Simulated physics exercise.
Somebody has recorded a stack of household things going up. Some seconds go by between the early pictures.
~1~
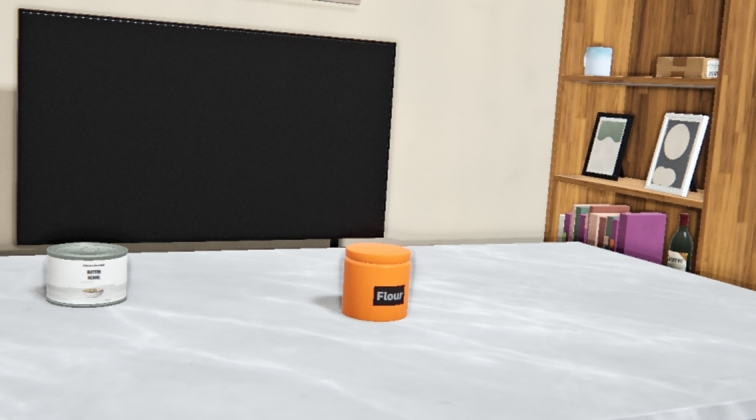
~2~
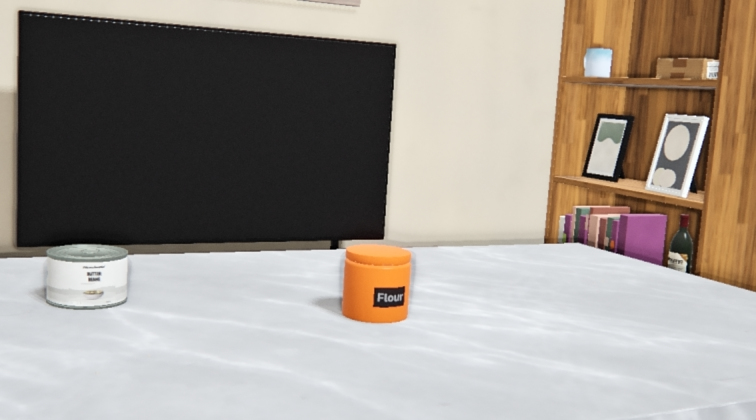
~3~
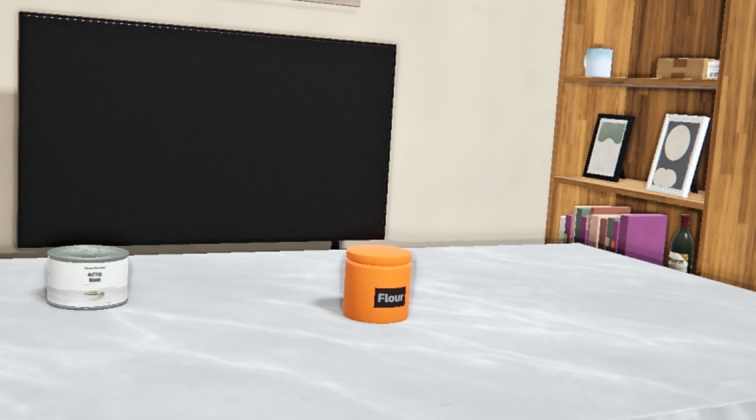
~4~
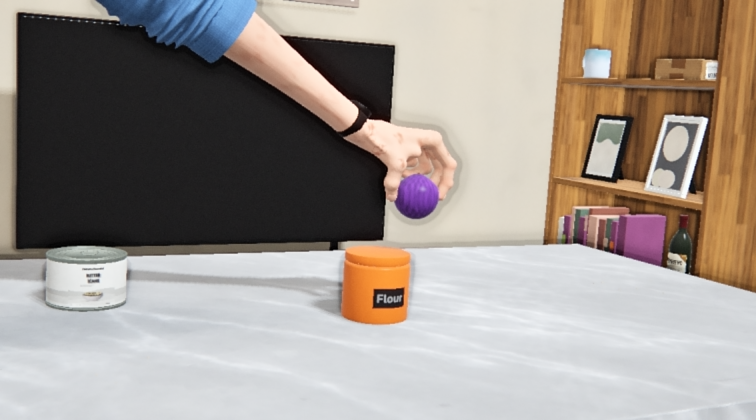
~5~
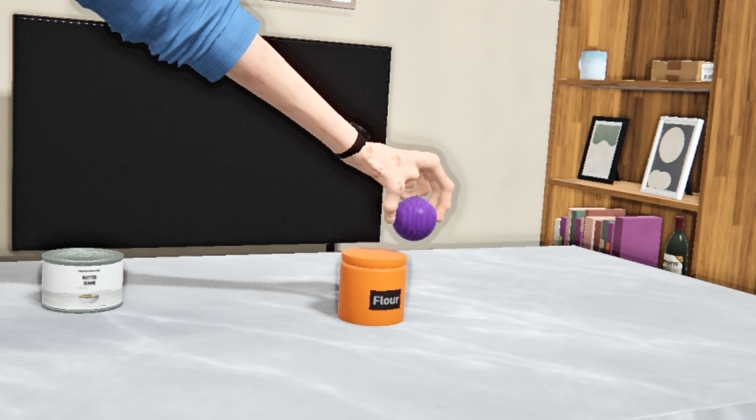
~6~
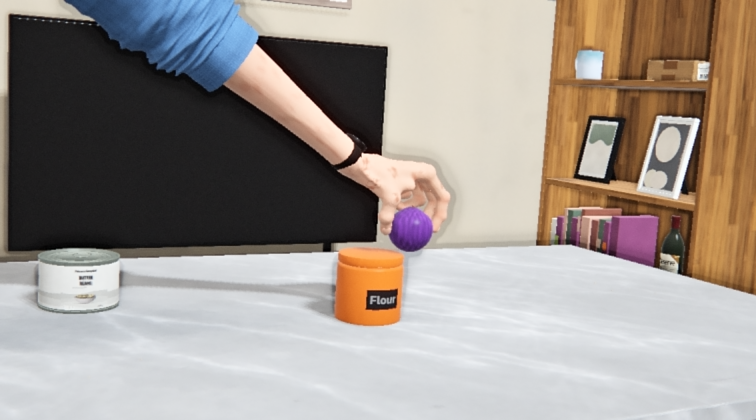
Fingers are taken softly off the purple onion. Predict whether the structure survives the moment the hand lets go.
The structure falls down.
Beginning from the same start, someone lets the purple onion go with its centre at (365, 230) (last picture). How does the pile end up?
What happens next is that it remains steady.
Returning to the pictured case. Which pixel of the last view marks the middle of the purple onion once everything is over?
The object finishes somewhere near (436, 292).
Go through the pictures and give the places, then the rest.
The last thing is not in view yet; orange jar (376, 282), in the first picture.
The last thing is not in view yet; orange jar (377, 283), in the second picture.
The last thing is not in view yet; orange jar (377, 284), in the third picture.
Coming down; purple onion (416, 197); orange jar (376, 284), in the fourth picture.
Coming down; purple onion (415, 219); orange jar (372, 286), in the fifth picture.
In place under the hand; purple onion (410, 229); orange jar (369, 286), in the sixth picture.
Then, 0.30 s later than the last frame, purple onion now fallen.
Then, 0.40 s later than the last frame, things are still on the move.
When it is over, fallen, purple onion; the other 2 as before. End places, in pixels of the last picture, purple onion near (436, 292). The pile gives way.
